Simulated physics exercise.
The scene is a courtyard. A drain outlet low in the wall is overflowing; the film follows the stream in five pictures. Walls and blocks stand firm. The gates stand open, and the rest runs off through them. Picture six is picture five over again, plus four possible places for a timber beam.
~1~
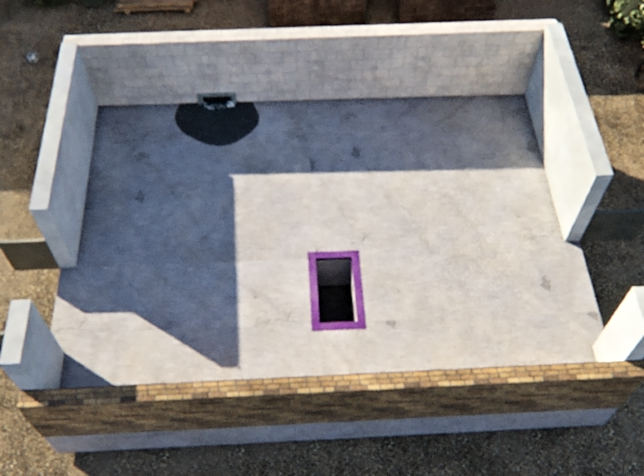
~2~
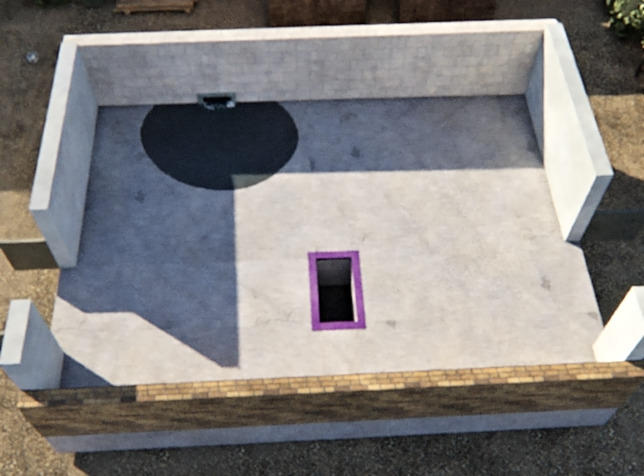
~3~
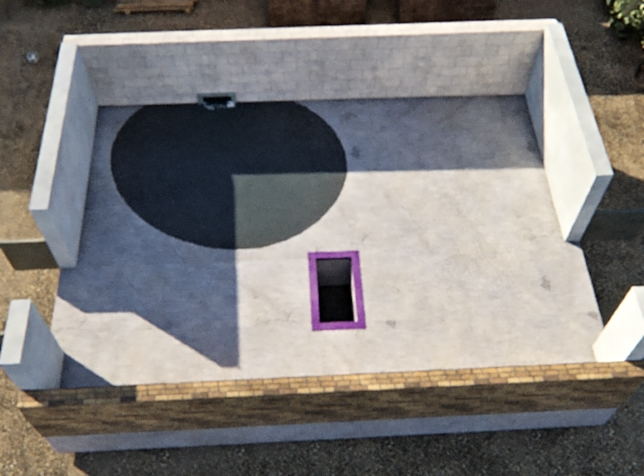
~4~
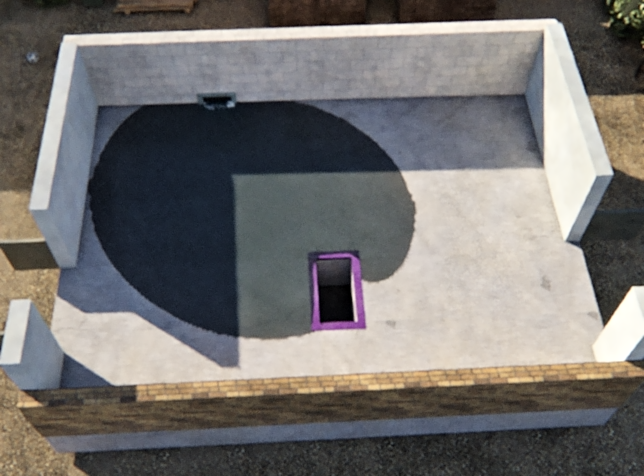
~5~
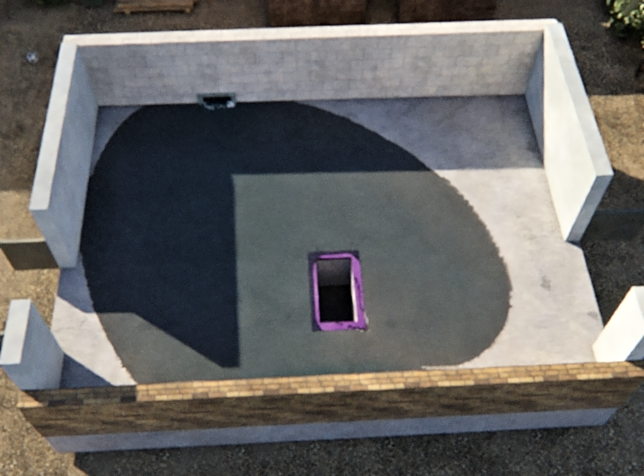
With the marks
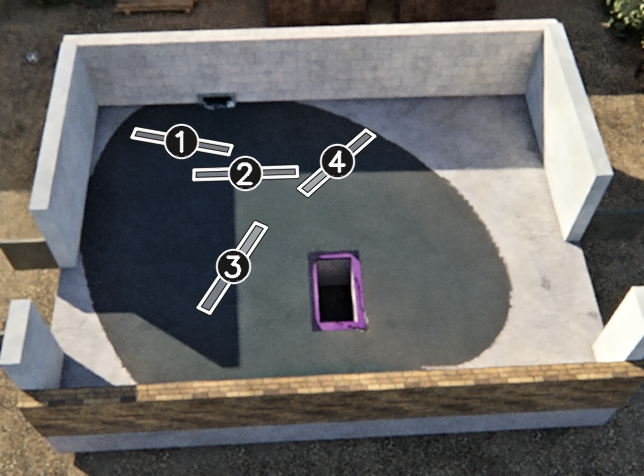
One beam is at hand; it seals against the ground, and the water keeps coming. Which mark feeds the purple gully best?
4 beats the others.
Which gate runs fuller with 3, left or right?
More leaves on the right.
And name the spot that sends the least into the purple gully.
That would be 2.
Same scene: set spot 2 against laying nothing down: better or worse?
Spot 2 is worse.
In white, 1 from (133, 133) to (230, 150); 2 from (194, 174) to (297, 171); 3 from (203, 310) to (260, 225); 4 from (303, 191) to (370, 133).
If 1 is chosen, about 19 % of the stream goes into the purple gully, about 79 % out by the gates.
If 2 is chosen, about 7 % of the stream goes into the purple gully, about 92 % out by the gates.
If 3 is chosen, about 22 % of the stream goes into the purple gully, about 78 % out by the gates.
If 4 is chosen, about 27 % of the stream goes into the purple gully, about 72 % out by the gates.
